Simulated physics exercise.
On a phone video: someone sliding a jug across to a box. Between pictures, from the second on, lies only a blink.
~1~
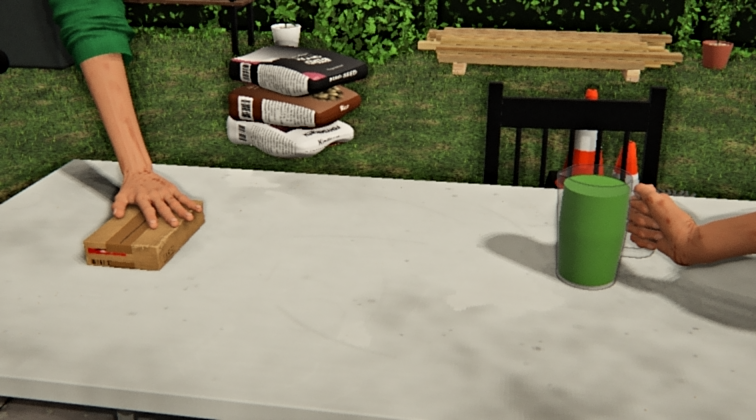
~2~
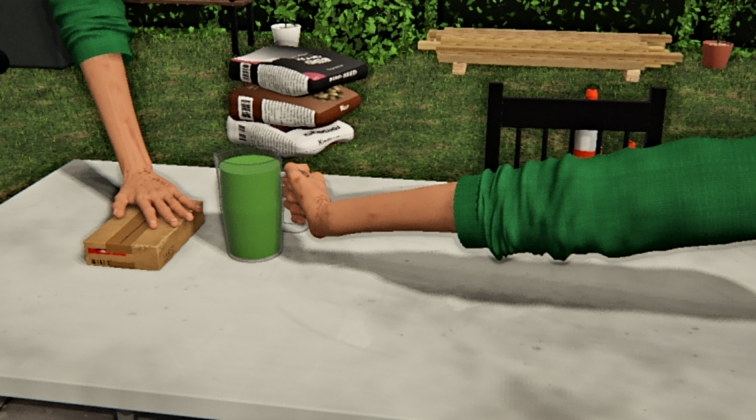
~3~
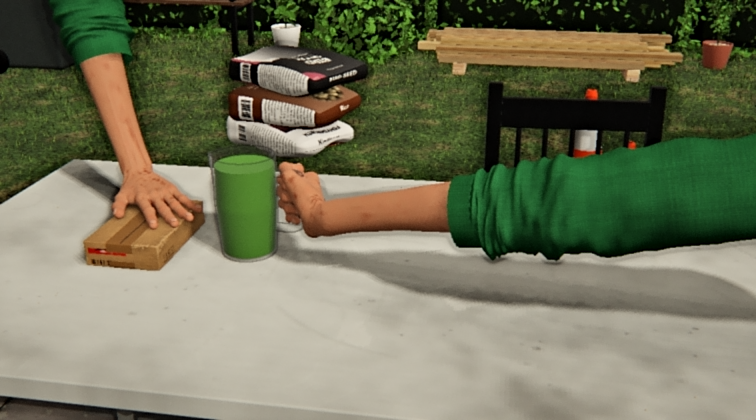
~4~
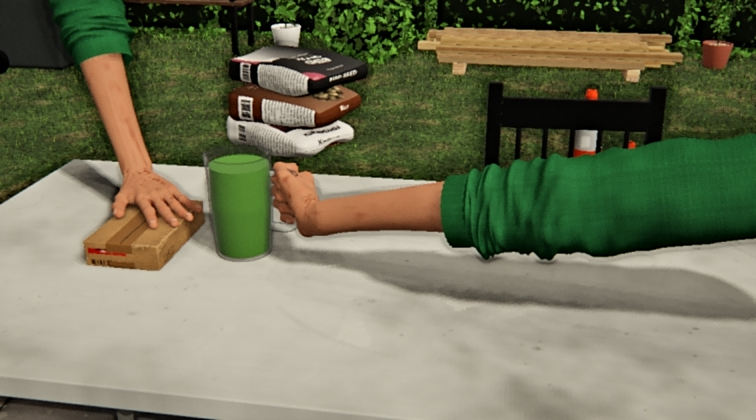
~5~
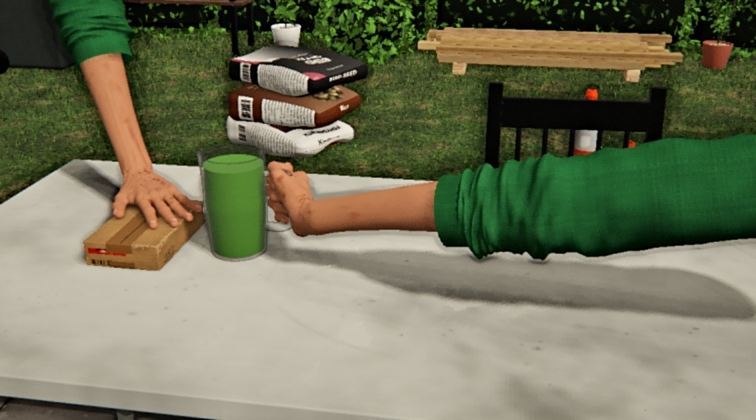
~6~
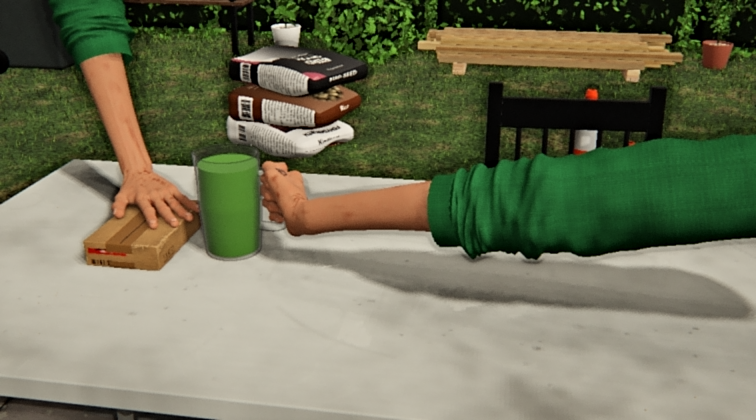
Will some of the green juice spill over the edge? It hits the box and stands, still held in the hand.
No.
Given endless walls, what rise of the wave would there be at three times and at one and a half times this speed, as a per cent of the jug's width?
You'd see close to 30 per cent, and after that close to 15 per cent.
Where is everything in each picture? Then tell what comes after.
The first picture shows at rest; jug (592, 225) nearly full; box (148, 231).
The second picture shows under way; jug nearly full, surface at (250, 165).
The third picture shows on by 5 px; jug (247, 202) nearly full.
The fourth picture shows on by 5 px; jug nearly full, surface at (239, 164).
The fifth picture shows on by 5 px; jug (236, 201) nearly full.
The sixth picture shows on by 5 px; jug nearly full, surface at (228, 164); box (148, 231).
Shortly, the jug meets the box.
Then, the green juice surges up the wall; the wave climbs under half way to the rim.
At the finish, the jug stands at the box; none is lost.
